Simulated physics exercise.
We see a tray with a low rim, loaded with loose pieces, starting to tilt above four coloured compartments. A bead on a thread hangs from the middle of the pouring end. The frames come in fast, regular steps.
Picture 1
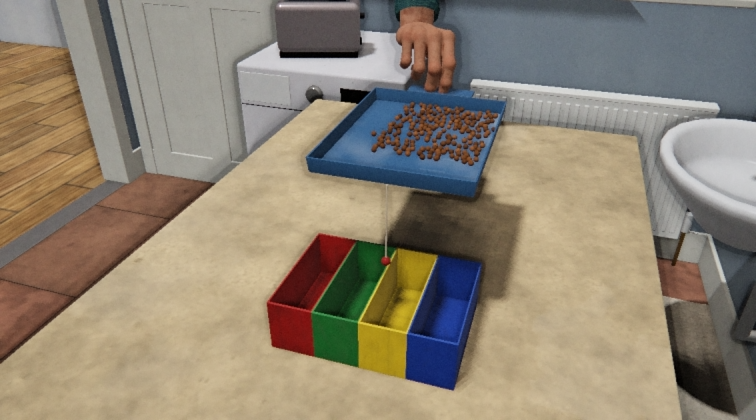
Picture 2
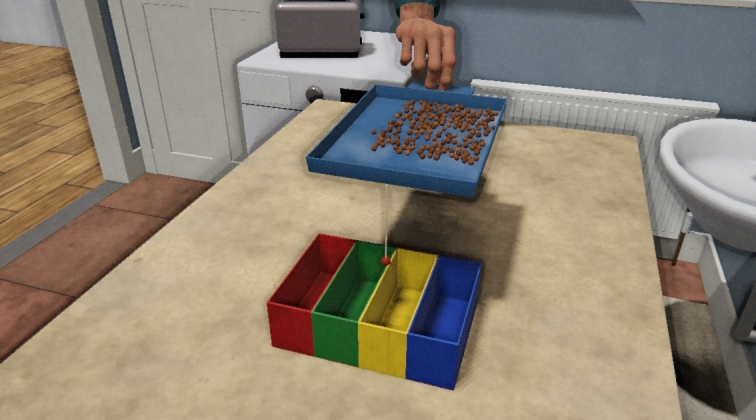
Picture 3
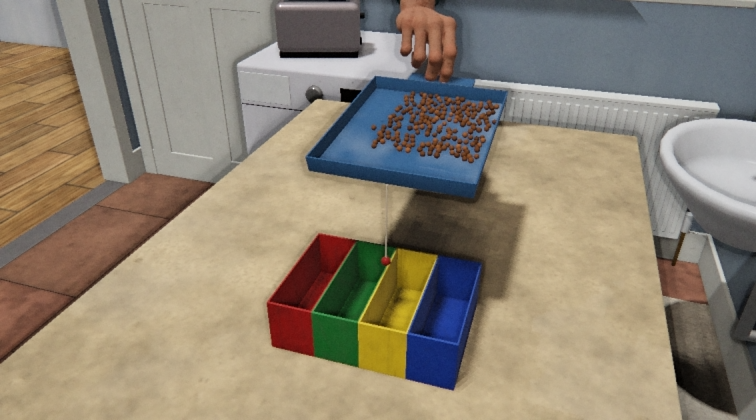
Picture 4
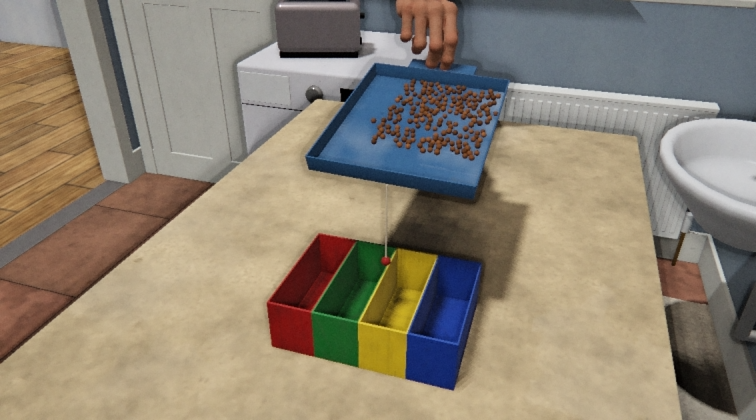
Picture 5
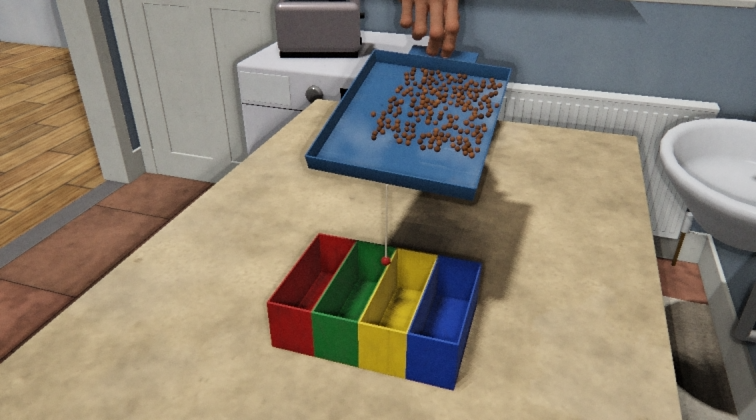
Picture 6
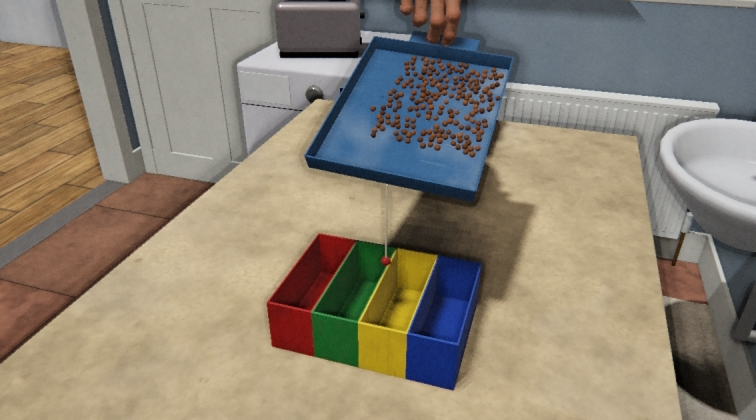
A blue tray of small brown balls tilts above a kitchen worktop, seen from above at a steady angle, with a toaster, radiator and white basin behind. Below it sits an open box with red, green, yellow and blue compartments from left to right, and a red bead hangs on a thread. The hand's side rises gradually, the near edge dipping slightly rightward, while the balls stay bunched toward the right.
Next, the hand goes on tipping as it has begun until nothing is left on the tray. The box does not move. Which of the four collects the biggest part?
The blue cell gets the most.
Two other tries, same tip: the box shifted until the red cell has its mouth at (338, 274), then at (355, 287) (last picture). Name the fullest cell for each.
At the first place the yellow one, at the second the yellow cell.
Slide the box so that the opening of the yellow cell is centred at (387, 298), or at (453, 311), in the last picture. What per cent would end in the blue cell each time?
First some 60, then 0 per cent.
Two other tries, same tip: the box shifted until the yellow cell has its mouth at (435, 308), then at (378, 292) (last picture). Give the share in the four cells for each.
In turn 100 and 70 in a hundred.
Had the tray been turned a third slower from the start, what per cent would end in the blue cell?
Roughly 70 in a hundred.
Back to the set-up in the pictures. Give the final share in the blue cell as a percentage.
Near 60 %.
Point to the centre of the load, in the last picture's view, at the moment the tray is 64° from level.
Near (438, 180).
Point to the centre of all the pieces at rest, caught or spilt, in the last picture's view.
Close to (430, 348).
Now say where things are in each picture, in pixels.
In the first picture, corners of the pouring end (308, 157) and (474, 181), level; middle of the load (444, 131), cereal balls; bead on its thread (386, 261); red cell (291, 325); green cell (336, 335); yellow cell (382, 346); blue cell (431, 357).
In the second picture, corners of the pouring end (308, 156) and (474, 181), level; middle of the load (444, 129).
In the third picture, corners of the pouring end (308, 156) and (474, 183), tipped barely, lowest at the right corner; middle of the load (444, 124).
In the fourth picture, corners of the pouring end (308, 155) and (474, 185), tipped a little, lowest at the right corner; middle of the load (445, 116).
In the fifth picture, corners of the pouring end (307, 155) and (474, 187), tipped a little, lowest at the right corner; middle of the load (446, 108).
In the sixth picture, corners of the pouring end (307, 155) and (474, 189), tipped clearly, lowest at the right corner; middle of the load (446, 102); red cell (291, 325); green cell (336, 335); yellow cell (382, 346); blue cell (431, 357).
Just after the last frame, tray tipped steeply; the larger part on the tray; about a tenth in the blue cell; just a few in the yellow cell; about a tenth falling or outside the box.
A moment on, tray tipped past a quarter turn; roughly half on the tray; roughly a quarter in the blue cell; about a tenth in the yellow cell; roughly a quarter falling or outside the box.
Further on, tray tipped past a quarter turn; roughly two thirds in the blue cell; roughly a quarter in the yellow cell; about a tenth in the green cell; just a few falling or outside the box.
When it is over, tray tipped past a quarter turn; roughly two thirds in the blue cell; roughly a quarter in the yellow cell; about a tenth in the green cell; not one in the red cell; just a few outside the box.
